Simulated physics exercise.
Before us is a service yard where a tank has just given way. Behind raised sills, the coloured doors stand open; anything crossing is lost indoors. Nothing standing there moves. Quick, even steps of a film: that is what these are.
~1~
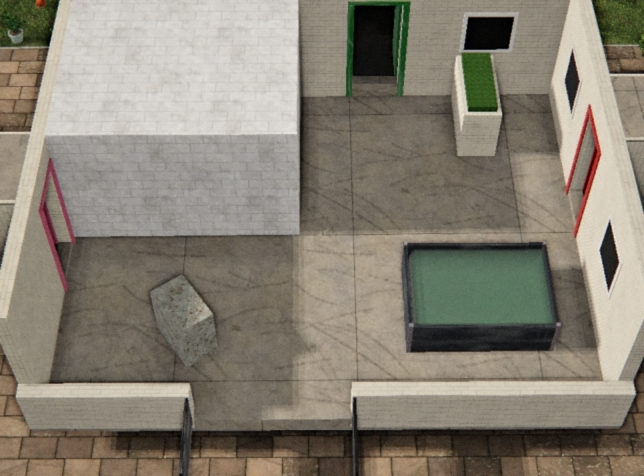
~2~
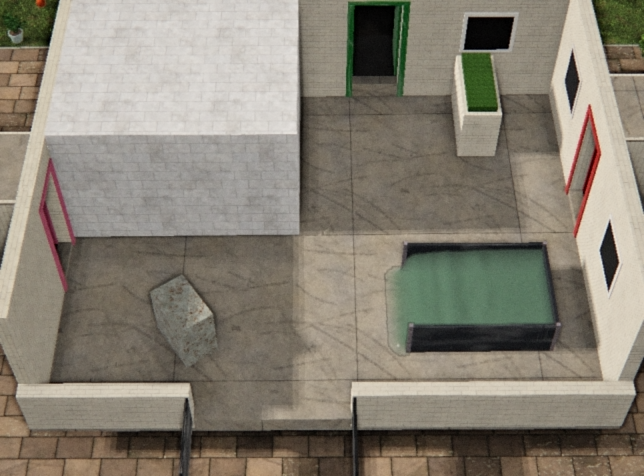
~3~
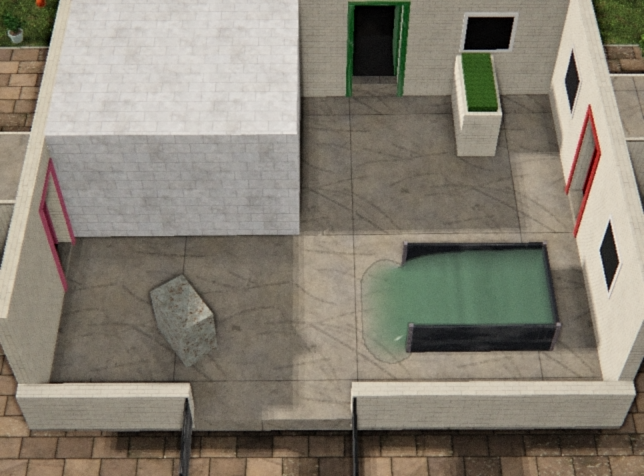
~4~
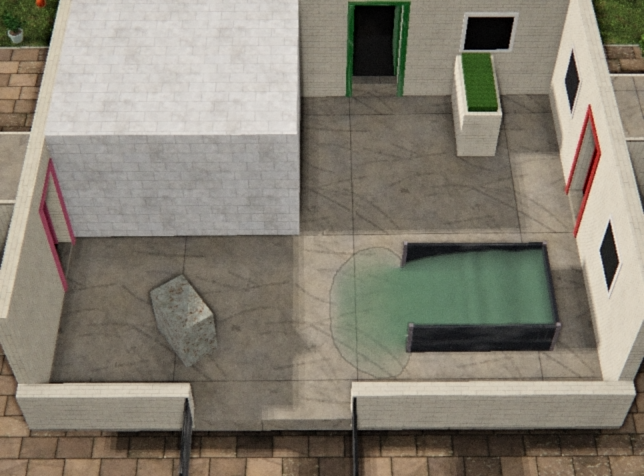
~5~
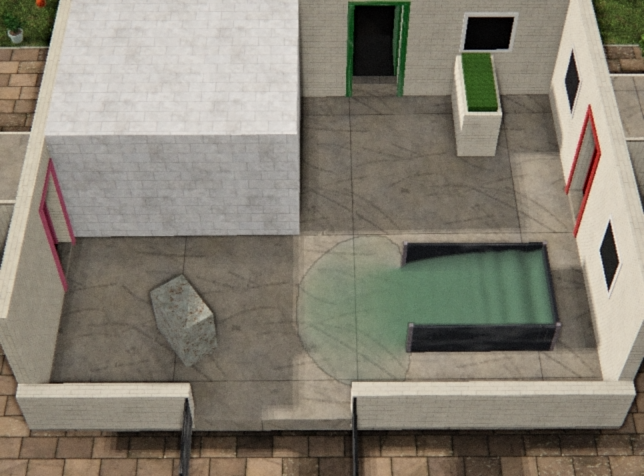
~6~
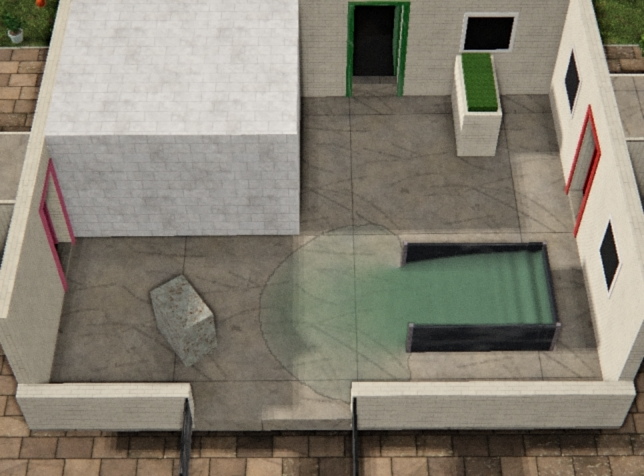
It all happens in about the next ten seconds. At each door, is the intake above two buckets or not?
Most likely the pink door will exceed two buckets, most likely the green door will not exceed two buckets, most likely the red door will not exceed two buckets.
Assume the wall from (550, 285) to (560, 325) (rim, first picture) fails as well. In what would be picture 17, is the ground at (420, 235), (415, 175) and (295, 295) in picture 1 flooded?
Bone-dry, bone-dry, bone-dry.
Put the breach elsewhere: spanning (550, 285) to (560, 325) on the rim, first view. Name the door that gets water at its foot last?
That's the pink door.
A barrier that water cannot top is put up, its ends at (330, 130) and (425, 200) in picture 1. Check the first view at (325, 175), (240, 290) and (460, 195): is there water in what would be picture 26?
Soaked, soaked, untouched.
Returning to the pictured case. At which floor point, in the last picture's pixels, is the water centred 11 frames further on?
At roughly (338, 306).
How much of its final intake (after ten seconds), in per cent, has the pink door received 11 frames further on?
Around 0 percent.
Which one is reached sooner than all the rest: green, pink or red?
I pick the pink door.
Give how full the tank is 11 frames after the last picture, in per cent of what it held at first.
Estimate: Around 34 per cent.
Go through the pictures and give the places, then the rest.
The first frame shows the open tank at (479, 287) is whole and still.
In the second frame, water pours out at (408, 302) and has run to (399, 350).
In the third frame, water pours out at (408, 303) and has run to (377, 266).
In the fourth frame, the front is at (363, 255), out from the gap at (408, 304).
In the fifth frame, the front is at (308, 345), out from the gap at (408, 304).
In the sixth frame, water pours out at (408, 304) and has run to (267, 295).
A moment on, water covers 30 % of the floor; the pink door not reached, the green door not reached, the red door not reached.
Next, water covers 45 % of the floor; the pink door under two buckets in, the green door not reached, the red door not reached.
Then, water covers 50 % of the floor; the pink door far over two buckets in, the green door not reached, the red door not reached.
Later, water covers 55 % of the floor; the pink door far over two buckets in, the green door wet at the sill, nothing in, the red door not reached.
In the end, water covers 60 % of the floor; the pink door far over two buckets in, the green door wet at the sill, nothing in, the red door not reached.
